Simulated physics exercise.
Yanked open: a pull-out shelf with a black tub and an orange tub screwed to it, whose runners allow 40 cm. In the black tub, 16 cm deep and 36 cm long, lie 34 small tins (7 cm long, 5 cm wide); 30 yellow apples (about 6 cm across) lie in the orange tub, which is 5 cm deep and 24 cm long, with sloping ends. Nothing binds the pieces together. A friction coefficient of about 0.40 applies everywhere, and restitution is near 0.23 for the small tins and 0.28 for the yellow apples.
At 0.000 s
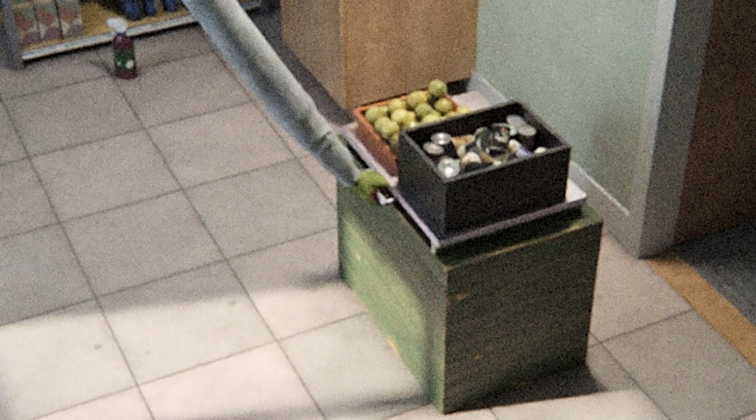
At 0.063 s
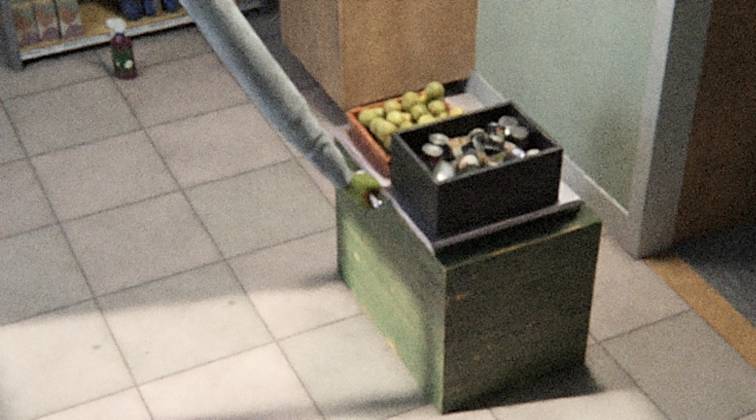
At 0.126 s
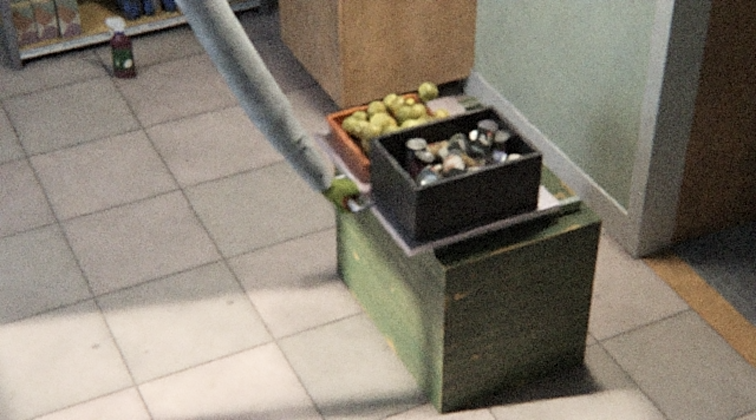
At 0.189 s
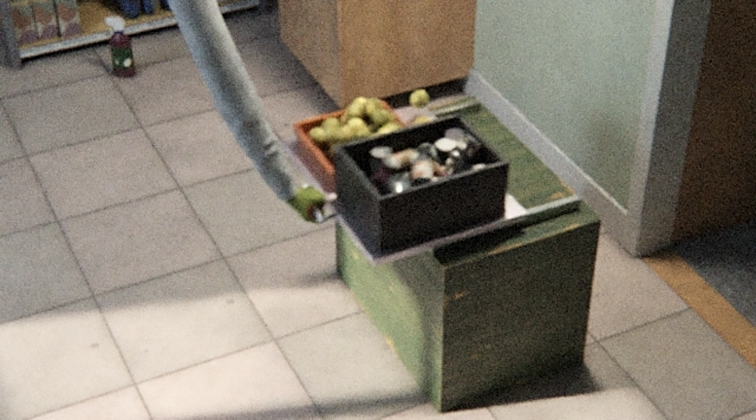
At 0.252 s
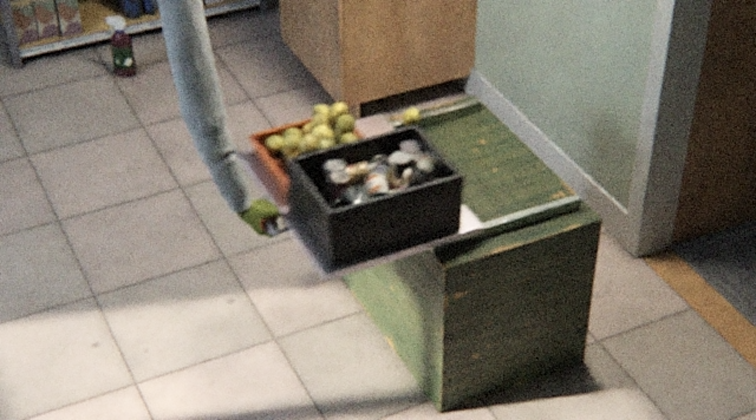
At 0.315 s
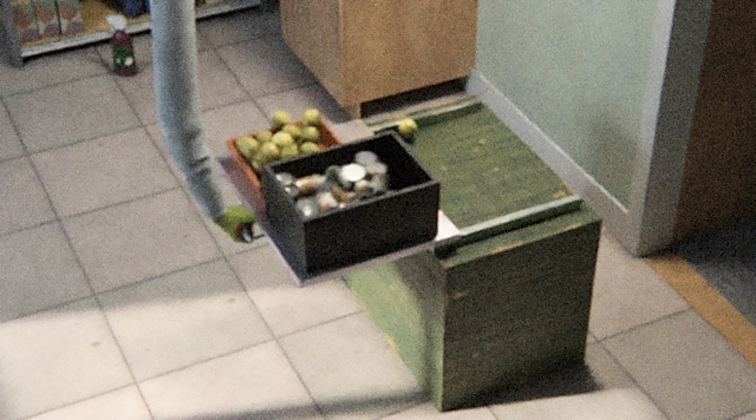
A gloved hand pulling a shelf with a black tub of small tins and an orange tub of apples leftward off a green cabinet.
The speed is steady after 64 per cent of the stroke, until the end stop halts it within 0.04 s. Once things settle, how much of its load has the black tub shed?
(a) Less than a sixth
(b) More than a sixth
a.
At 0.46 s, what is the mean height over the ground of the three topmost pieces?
Around 88 cm high.
After 0.46 s, the black tub has all 34 and the orange tub is down by 8 of 30.
After 0.68 s, the black tub is down by 2 of 34 and the orange tub is down by 11 of 30.
When it is over (at 1.12 s), the black tub is down by 2 of 34 and the orange tub is down by 11 of 30. Asked share, 2 of 34, 6 per cent.
